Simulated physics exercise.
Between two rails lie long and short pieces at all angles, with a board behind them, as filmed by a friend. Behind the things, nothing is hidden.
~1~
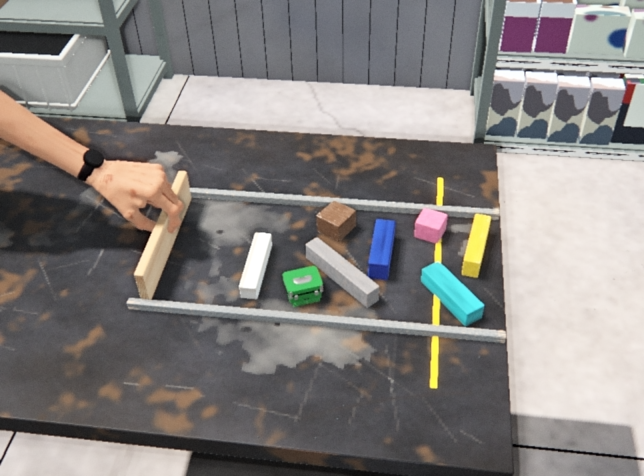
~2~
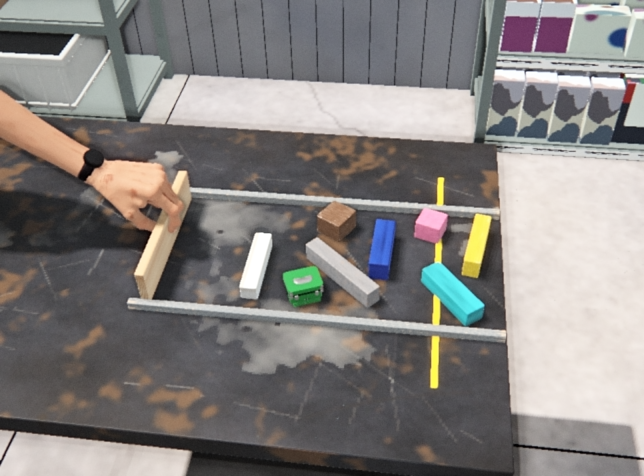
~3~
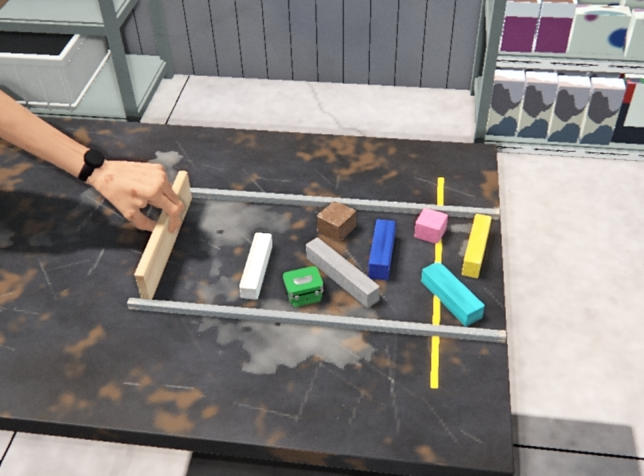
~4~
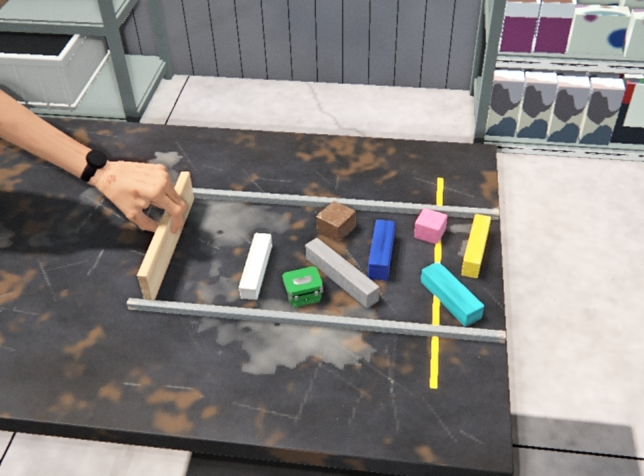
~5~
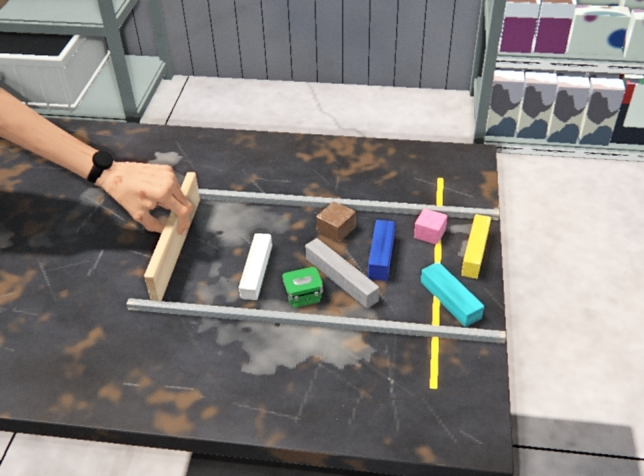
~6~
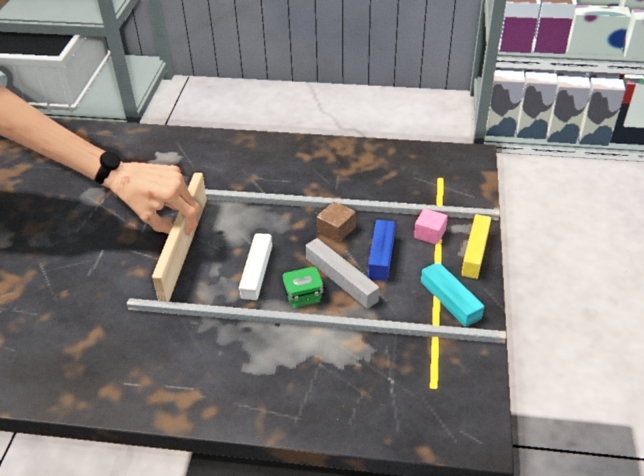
A hand wearing a black watch grips a pale wooden board at the left end of two grey rails on a dark, rust-blotched tabletop, seen from above at an angle. Between the rails lie white, green, brown, grey and blue pieces, with pink, turquoise and yellow ones near a yellow tape line at right. The hand slides the board slightly right, while the pieces and camera stay still.
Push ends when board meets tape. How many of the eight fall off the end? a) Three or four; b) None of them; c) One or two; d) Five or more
The answer is c.
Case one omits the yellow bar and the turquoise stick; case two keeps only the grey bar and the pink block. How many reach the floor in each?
Result: 0 in the first case, with 0 in the second.
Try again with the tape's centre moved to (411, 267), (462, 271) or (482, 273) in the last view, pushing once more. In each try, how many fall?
First 0, then 4, then 6.
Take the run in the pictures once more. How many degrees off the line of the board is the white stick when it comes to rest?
Roughly 0 degrees.
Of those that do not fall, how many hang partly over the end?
I make it 2.
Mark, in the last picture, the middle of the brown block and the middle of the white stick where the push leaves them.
In order, first (453, 226), then (446, 281).
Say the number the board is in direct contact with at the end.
It's touching 2 at the end.
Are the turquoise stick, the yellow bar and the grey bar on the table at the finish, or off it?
The turquoise stick goes over; the yellow bar comes down; the grey bar survives.
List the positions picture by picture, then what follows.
Yellow bar (477, 245); turquoise stick (452, 293); pink block (431, 226); board (165, 233); tape (438, 269), in the first picture.
Turquoise stick (452, 293); white stick (257, 265), in the second picture.
Pink block (431, 226); grey bar (342, 272), in the third picture.
Yellow bar (477, 245); brown block (336, 221), in the fourth picture.
Turquoise stick (451, 294); green case (303, 288), in the fifth picture.
Yellow bar (477, 246); turquoise stick (452, 294); pink block (431, 227); board (182, 235); tape (438, 269), in the sixth picture.
Soon after, none off yet; yellow bar at rest near (477, 246); turquoise stick at rest near (452, 294); pink block at rest near (431, 227).
At rest, the number that fall off is one or two; fallen, turquoise stick and yellow bar.
